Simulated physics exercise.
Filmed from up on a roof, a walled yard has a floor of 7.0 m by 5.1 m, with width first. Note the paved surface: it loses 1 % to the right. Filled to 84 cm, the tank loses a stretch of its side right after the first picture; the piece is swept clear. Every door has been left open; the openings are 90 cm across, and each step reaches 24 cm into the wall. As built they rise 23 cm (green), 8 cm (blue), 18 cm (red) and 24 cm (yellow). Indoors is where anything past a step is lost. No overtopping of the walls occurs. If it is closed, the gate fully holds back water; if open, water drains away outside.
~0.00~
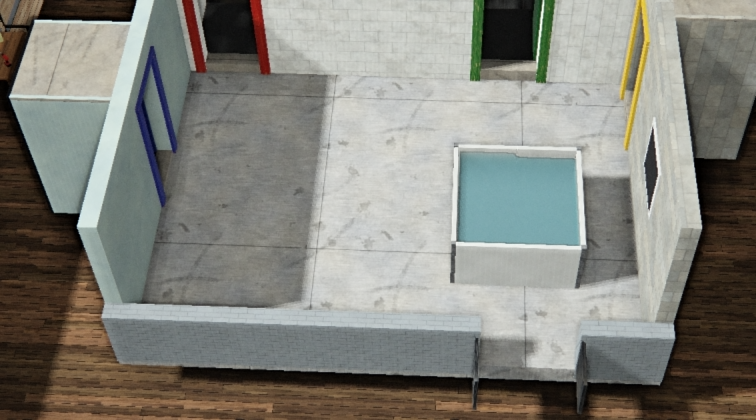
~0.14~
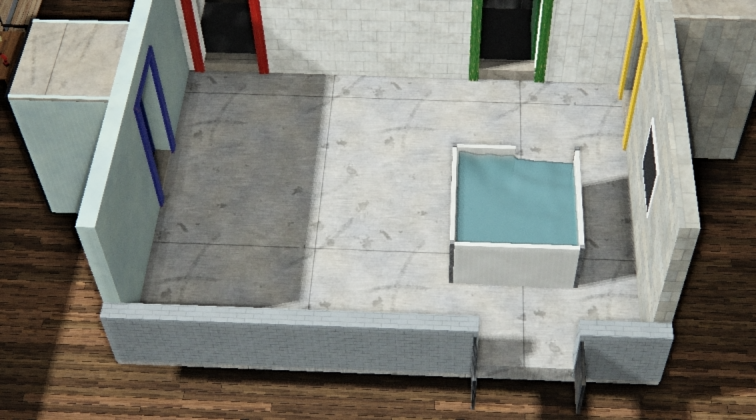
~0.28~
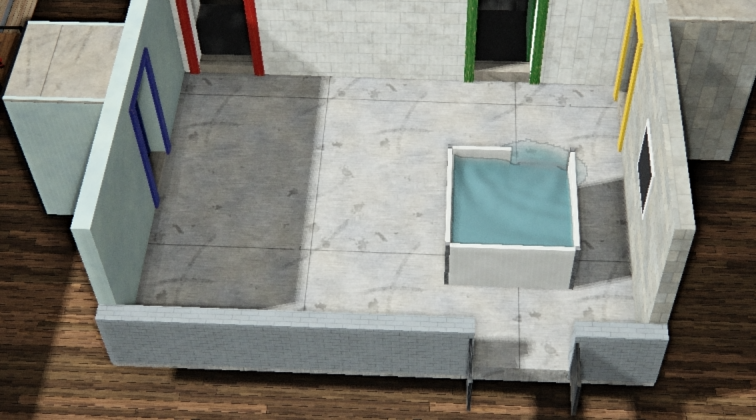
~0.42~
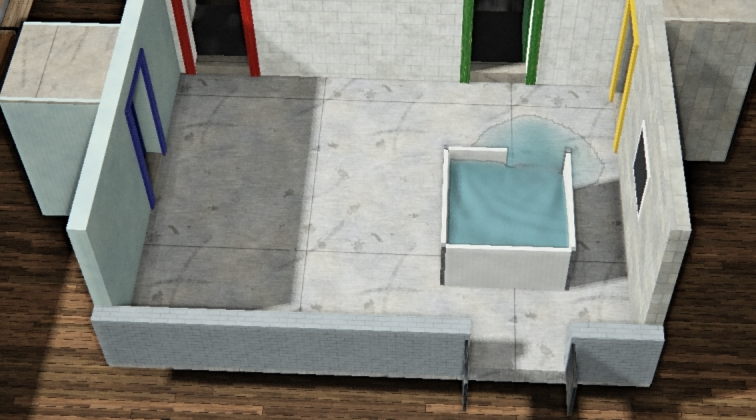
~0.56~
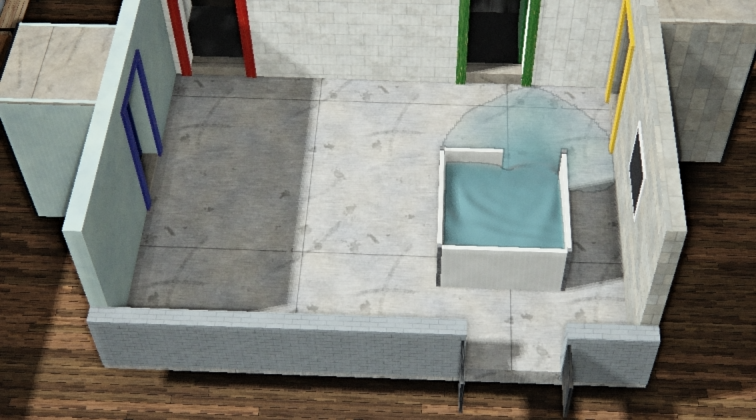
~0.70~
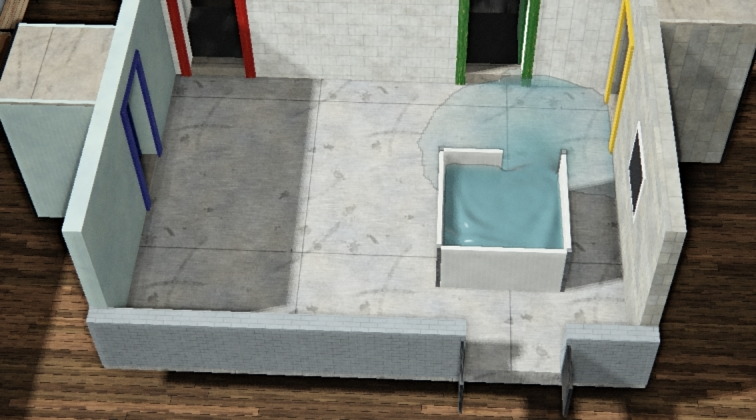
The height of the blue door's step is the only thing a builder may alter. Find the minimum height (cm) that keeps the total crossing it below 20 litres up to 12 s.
The minimum is roughly 7 cm.
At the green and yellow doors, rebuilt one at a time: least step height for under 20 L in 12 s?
Close to 31 cm (green) and close to 31 cm (yellow).
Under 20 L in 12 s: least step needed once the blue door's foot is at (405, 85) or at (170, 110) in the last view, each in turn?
Roughly 8.5 cm, then roughly 11.0 cm.
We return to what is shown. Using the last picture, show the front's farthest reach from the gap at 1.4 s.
Around pixel (364, 82).
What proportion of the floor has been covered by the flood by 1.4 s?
Roughly 20 percent of the floor.
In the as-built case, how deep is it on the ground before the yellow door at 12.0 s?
You'd measure close to 8.0 cm there.
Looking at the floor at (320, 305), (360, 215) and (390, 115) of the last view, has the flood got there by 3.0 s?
One by one: Clear, clear, drenched.
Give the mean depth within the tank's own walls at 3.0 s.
Around 33 cm on average.
After 1.4 s water covers 20 % of the floor, deepest (56 cm) near (598, 98); it has not reached the blue door.
After 3.0 s water covers 40 % of the floor, deepest (29 cm) near (566, 130); it has not reached the blue door.
After 12.0 s water covers 95 % of the floor, deepest (12 cm) near (593, 358); 3 cm at the blue door, 12 litres in over its 8 cm step.
At the blue door as built, the water arrived by 3.9 s and peaked near 12 cm at 4.4 s.
With a step of 6.5 cm, 25 litres would have come in within the 12 s; with 8 cm, 12 litres. So under 20 litres takes about 7 cm.
